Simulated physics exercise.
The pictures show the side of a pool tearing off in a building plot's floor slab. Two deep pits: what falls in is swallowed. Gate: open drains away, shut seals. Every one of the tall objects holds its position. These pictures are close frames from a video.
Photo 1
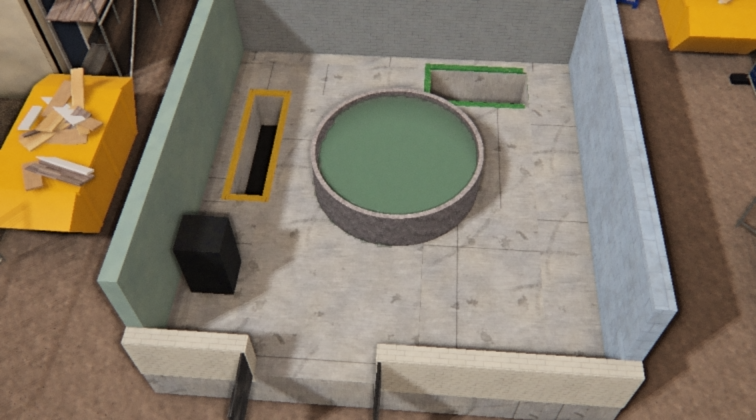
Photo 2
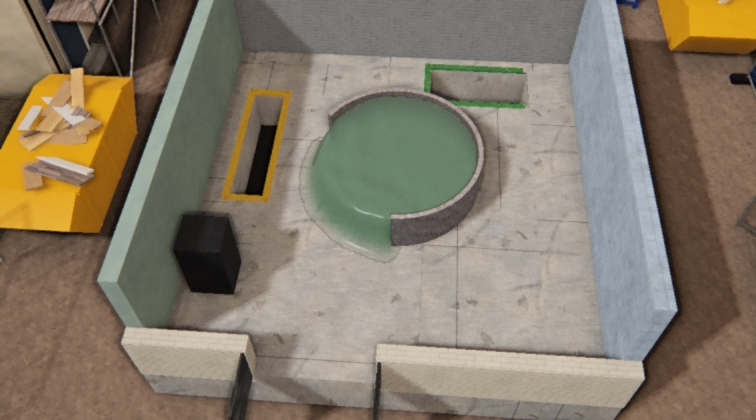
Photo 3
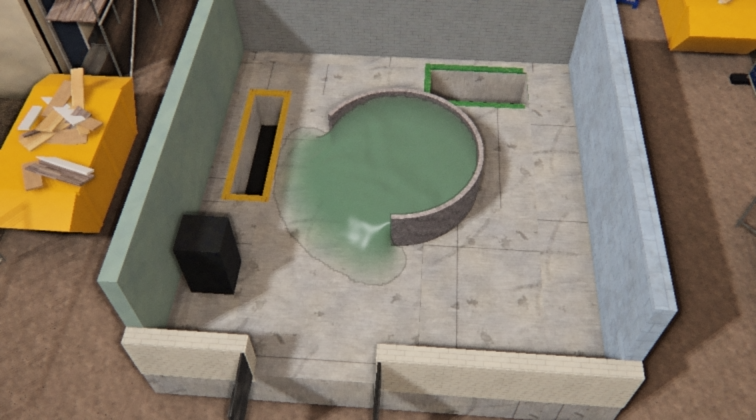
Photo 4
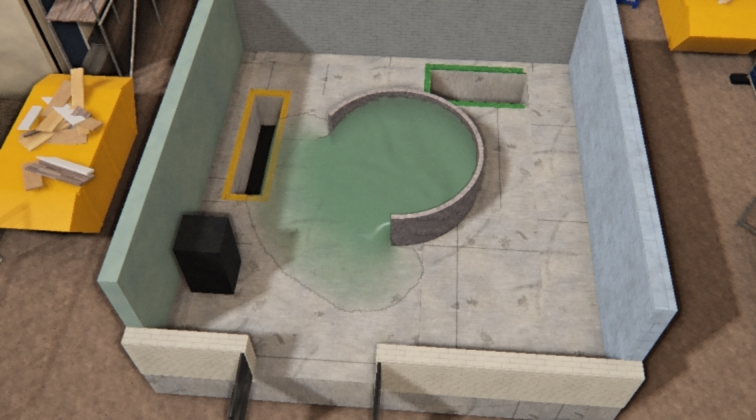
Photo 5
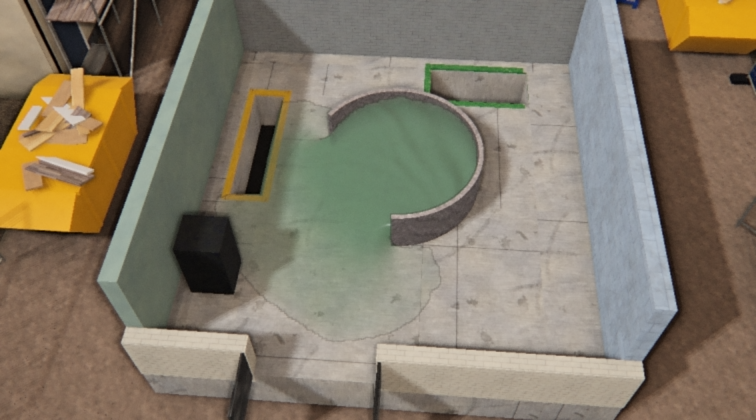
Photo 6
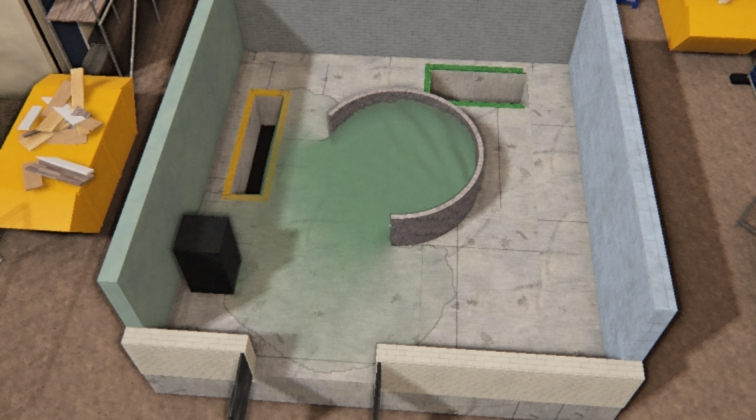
On a walled floor slab with two outlined pits, the front left side of a round tank broke away, and green water poured out, spreading past the yellow-edged pit and black box toward the front wall.
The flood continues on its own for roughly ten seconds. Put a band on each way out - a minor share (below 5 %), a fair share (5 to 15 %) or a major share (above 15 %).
Bands: Gate: A major share; yellow pit: A major share; green pit: A minor share.
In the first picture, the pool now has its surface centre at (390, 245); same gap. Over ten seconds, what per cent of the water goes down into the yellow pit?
The yellow pit gets around 25 per cent.
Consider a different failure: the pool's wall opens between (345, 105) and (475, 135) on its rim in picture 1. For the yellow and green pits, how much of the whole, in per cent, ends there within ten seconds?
Result - yellow: 20 %; green: 60 %.
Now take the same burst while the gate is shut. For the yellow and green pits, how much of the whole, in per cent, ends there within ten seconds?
Percent to yellow: 50; percent to green: 6.
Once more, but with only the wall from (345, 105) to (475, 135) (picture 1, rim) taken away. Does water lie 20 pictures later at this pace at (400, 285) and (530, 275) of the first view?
Result, in sequence: Untouched by the flood; untouched by the flood.
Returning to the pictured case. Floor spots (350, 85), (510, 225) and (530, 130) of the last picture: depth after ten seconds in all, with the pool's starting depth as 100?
Estimated readings in sequence: 2, 4, 4 percent.
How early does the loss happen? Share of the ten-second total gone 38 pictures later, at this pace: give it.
Estimate: Some 85 %.
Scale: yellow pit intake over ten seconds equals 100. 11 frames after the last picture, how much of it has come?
About 40 per cent.
A moment on, water covers 35 % of the floor; the gate 2 %, the yellow pit 11 %, the green pit 0 %.
Next, water covers 35 % of the floor; the gate 6 %, the yellow pit 19 %, the green pit 0 %.
Then, water covers 35 % of the floor; the gate 12 %, the yellow pit 29 %, the green pit 0 %.
Later, water covers 65 % of the floor; the gate 21 %, the yellow pit 40 %, the green pit 0 %.
In the end, water covers 80 % of the floor; the gate 24 %, the yellow pit 47 %, the green pit 0 %.
